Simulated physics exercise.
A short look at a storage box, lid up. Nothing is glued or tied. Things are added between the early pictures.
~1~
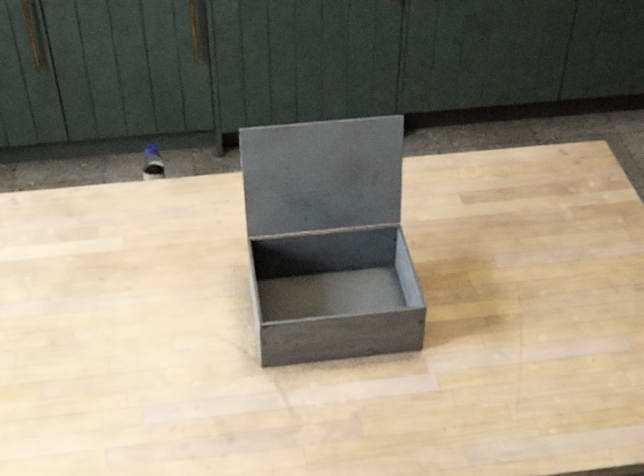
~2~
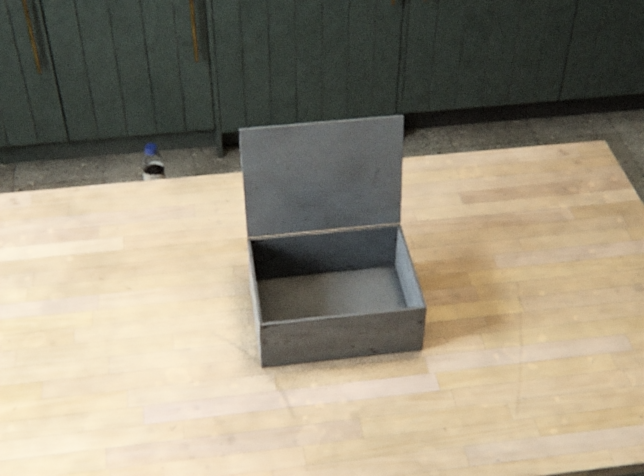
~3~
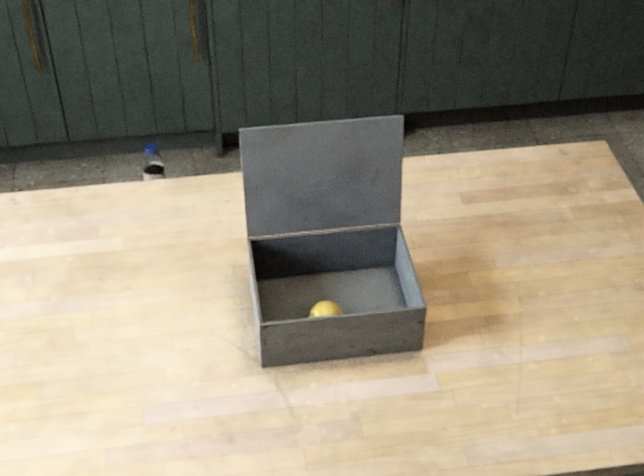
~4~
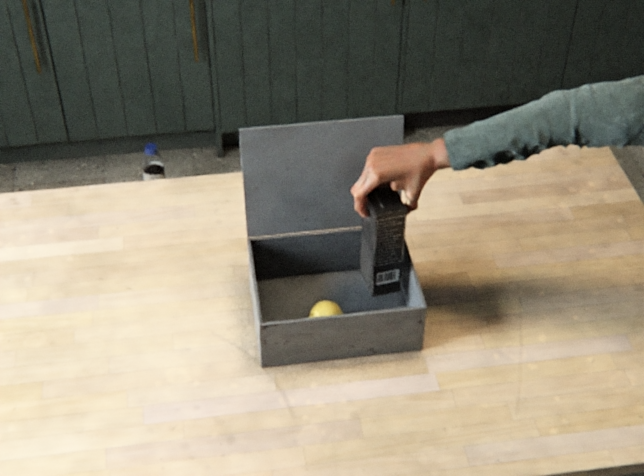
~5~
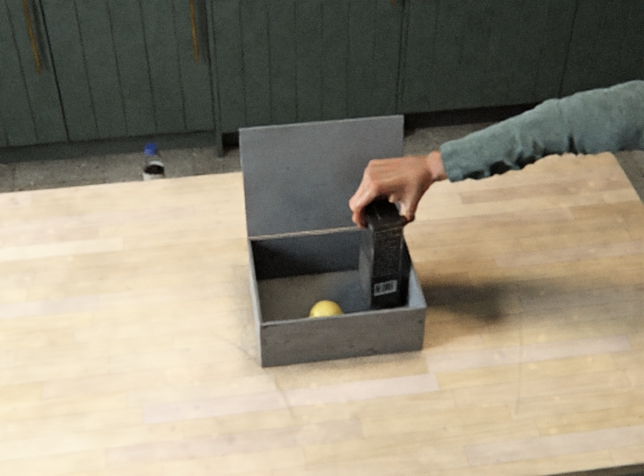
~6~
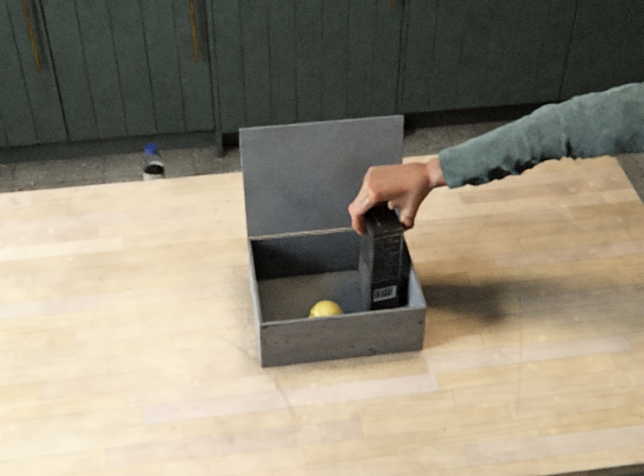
A yellow ball appears near the front of an open, empty grey box on a wooden table. A hand in a green sleeve then holds a black carton upright over the box's right side and lowers it slightly inside, still gripping its top while the ball stays still.
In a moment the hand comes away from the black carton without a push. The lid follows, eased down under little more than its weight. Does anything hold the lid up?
The lid is held up.
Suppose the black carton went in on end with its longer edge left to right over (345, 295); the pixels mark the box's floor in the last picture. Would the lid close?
Then it is held up.
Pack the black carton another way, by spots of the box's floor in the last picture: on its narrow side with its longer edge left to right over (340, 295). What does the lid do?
Then it shuts flat.
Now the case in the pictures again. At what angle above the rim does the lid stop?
About 25°.
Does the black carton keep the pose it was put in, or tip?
The black carton ends up tilted.
Then, 1.50 s later than the last frame, lid 66° above the rim.
Then, 2.30 s later than the last frame, lid 35° above the rim; black carton tilted by 30° near (390, 278).
When it is over, lid 23° above the rim; lying over in the box, black carton; yellow lemon as before. End places, in pixels of the last picture, black carton near (396, 285).
